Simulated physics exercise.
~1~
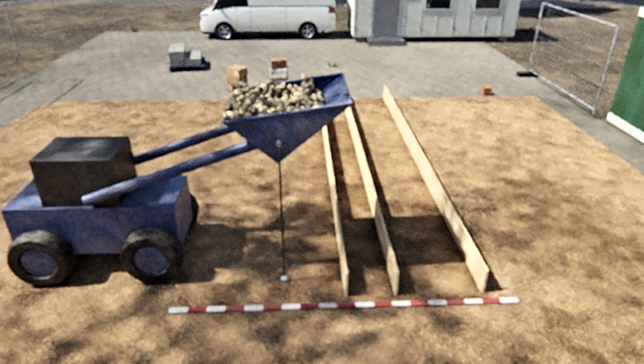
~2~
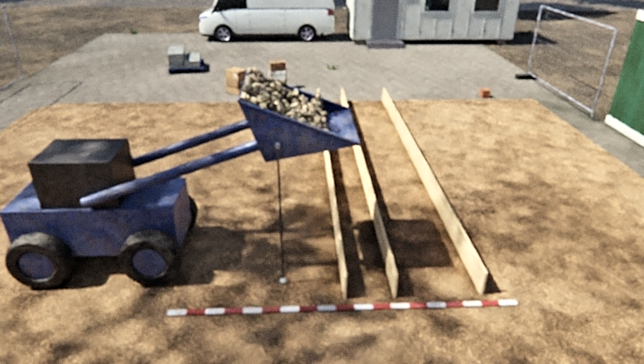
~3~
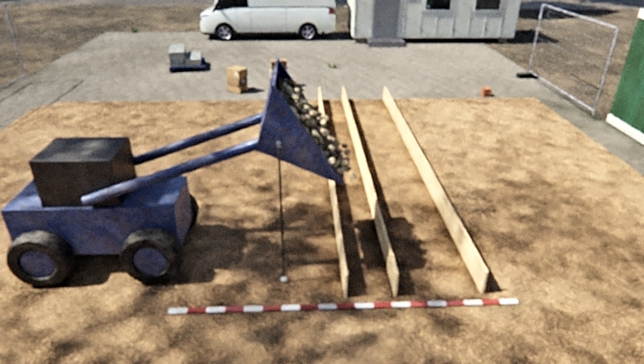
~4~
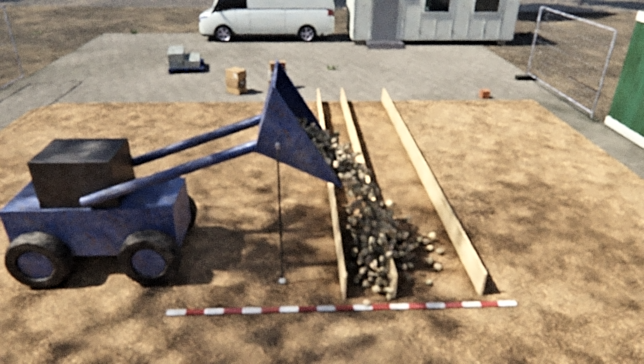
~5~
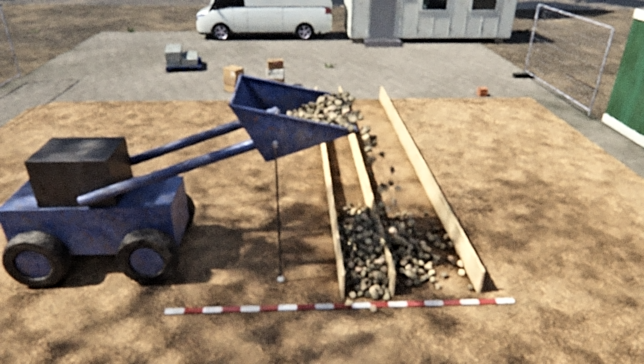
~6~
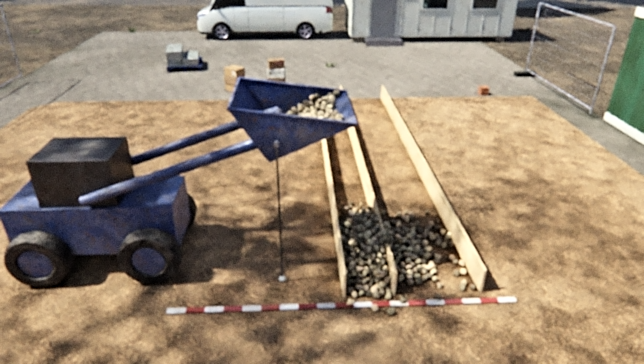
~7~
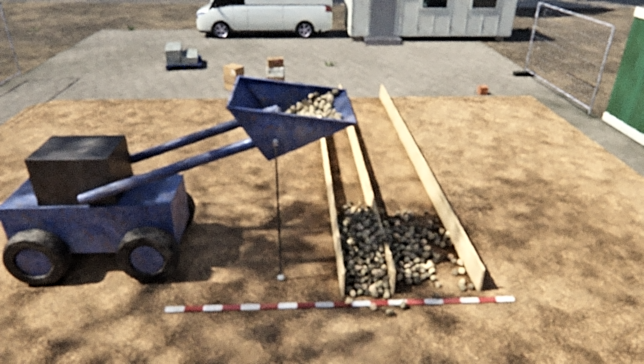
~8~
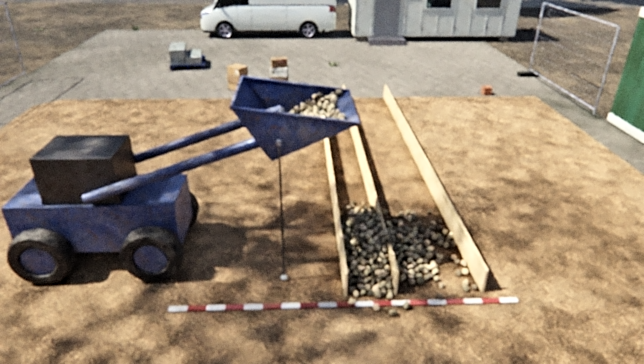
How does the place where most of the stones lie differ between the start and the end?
At the start the stones are heaped in the raised bucket of the loader. By the end most of them lie lower down and further right, on the ground between the boards, with only some left in the bucket.
